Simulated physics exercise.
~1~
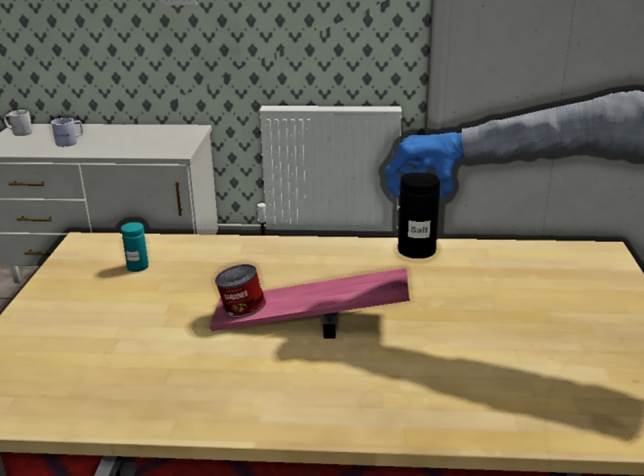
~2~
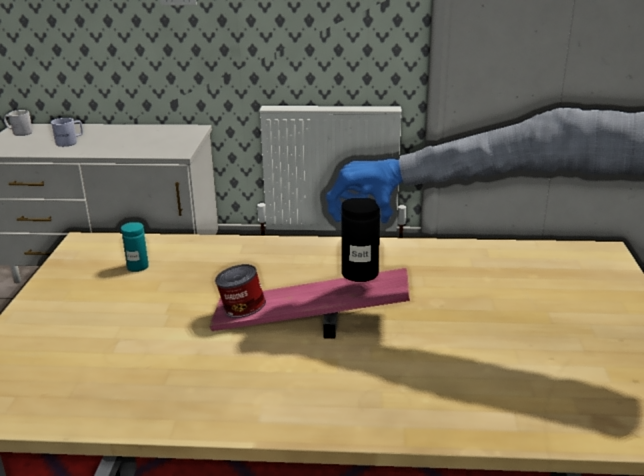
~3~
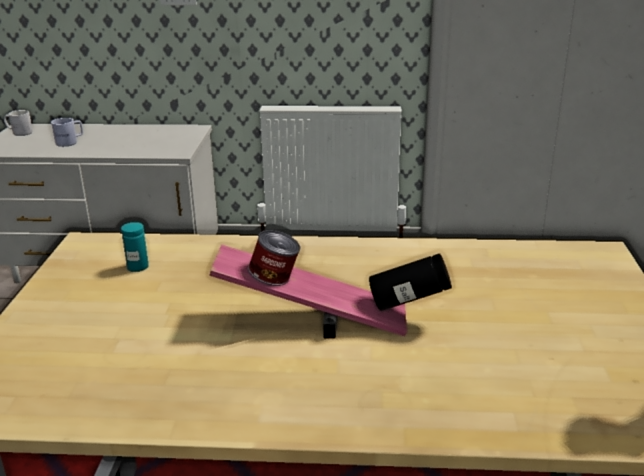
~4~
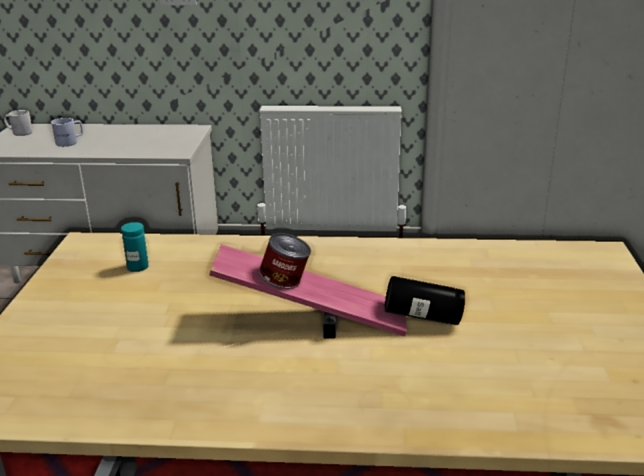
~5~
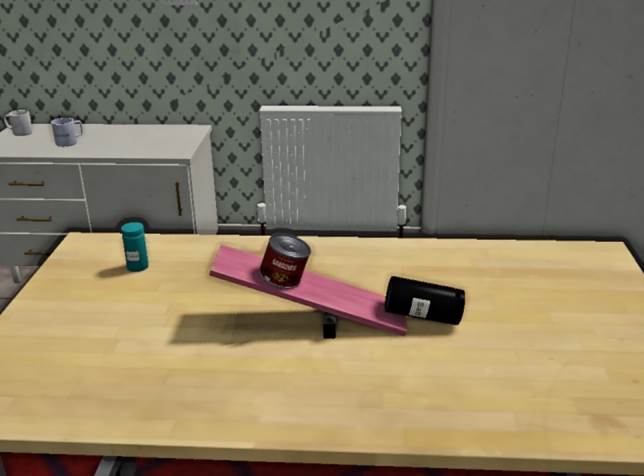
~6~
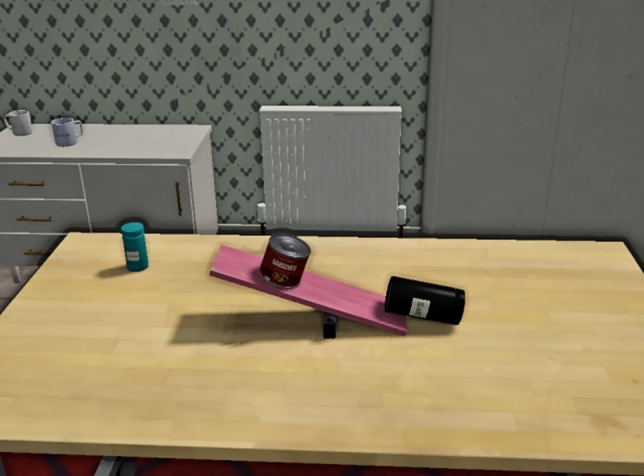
On a wooden table, a blue-gloved hand sets a black jar on the raised right end of a pink plank holding a red tin, near a turquoise shaker. The plank tips right, the tin slides slightly right, and the jar topples, resting on its side at the lowered end.
